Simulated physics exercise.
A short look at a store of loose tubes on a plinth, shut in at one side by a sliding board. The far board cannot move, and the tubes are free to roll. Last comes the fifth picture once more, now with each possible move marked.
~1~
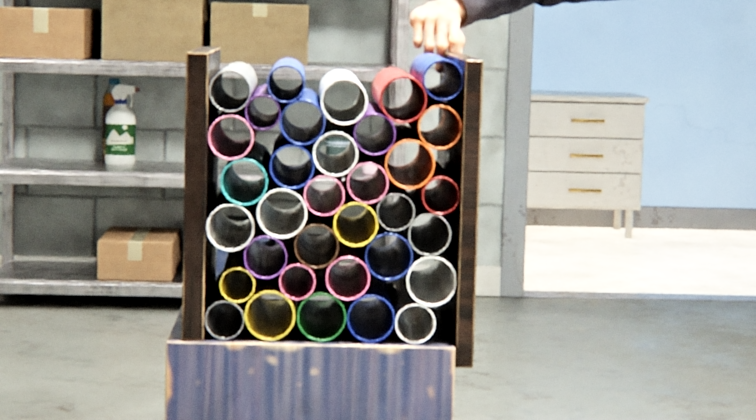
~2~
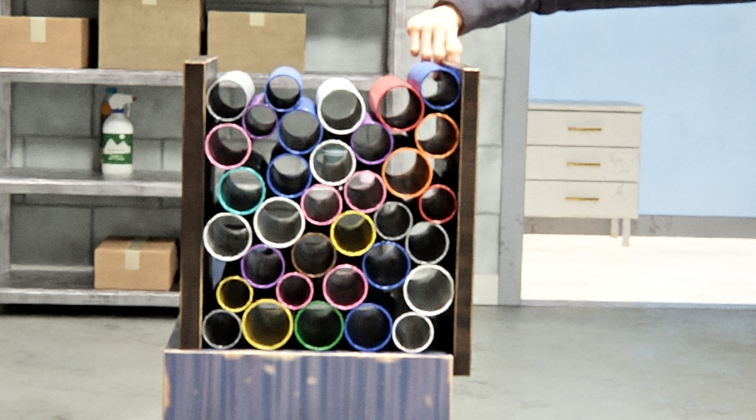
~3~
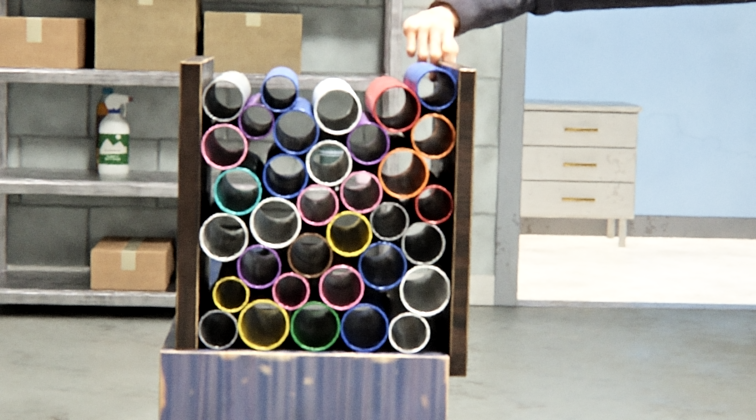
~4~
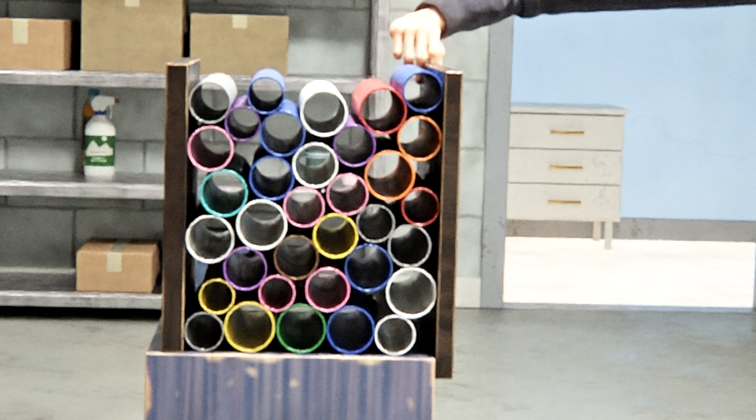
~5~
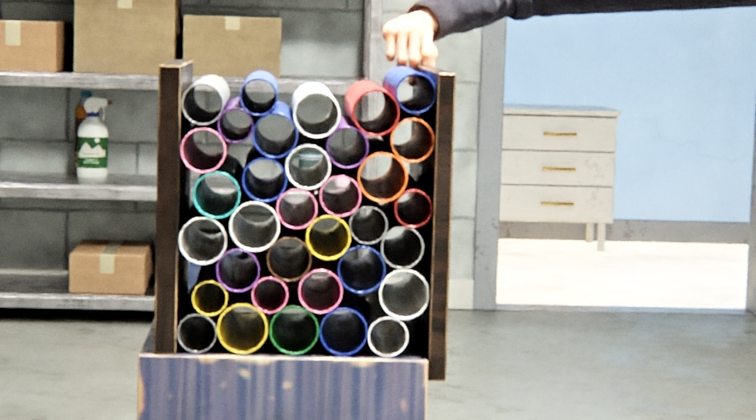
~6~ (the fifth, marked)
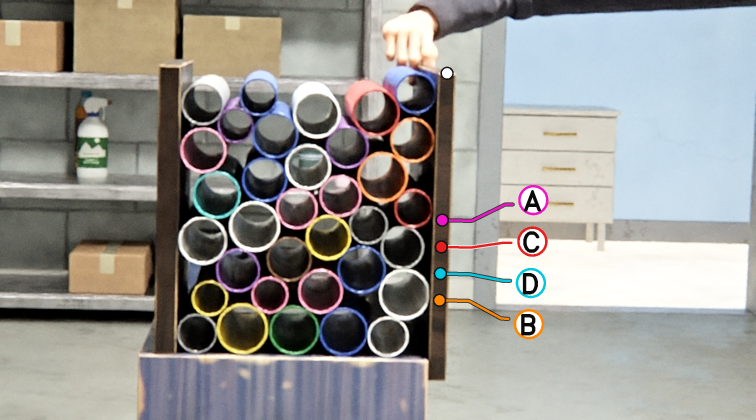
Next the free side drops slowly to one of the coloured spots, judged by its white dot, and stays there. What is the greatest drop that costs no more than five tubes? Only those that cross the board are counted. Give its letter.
A is the limit.
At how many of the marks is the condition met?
One of the four.
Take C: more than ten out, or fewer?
It loses fewer than ten.
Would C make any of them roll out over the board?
Yes, at C.
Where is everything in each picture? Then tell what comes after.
The first frame shows side board (455, 198); a grey tube (224, 320); a white tube (431, 281).
The second frame shows a white tube (429, 290); a brown tube (314, 255).
The third frame shows a white tube (276, 222); a blue tube (286, 176).
The fourth frame shows an orange tube (420, 139); a purple tube (242, 124).
The fifth frame shows side board (428, 211); a grey tube (197, 333); a white tube (404, 294).
On the marked copy, A at (442, 220); B at (439, 301); C at (441, 247); D at (440, 273); the white dot at (447, 73).
Taking A. A third of the way, top of the board (435, 139).
Two thirds of the way, top of the board (433, 215).
When it is over, top of the board (432, 219), three out over the board.
As for the rest, B more than five out over the board; C more than five out over the board; D more than five out over the board.
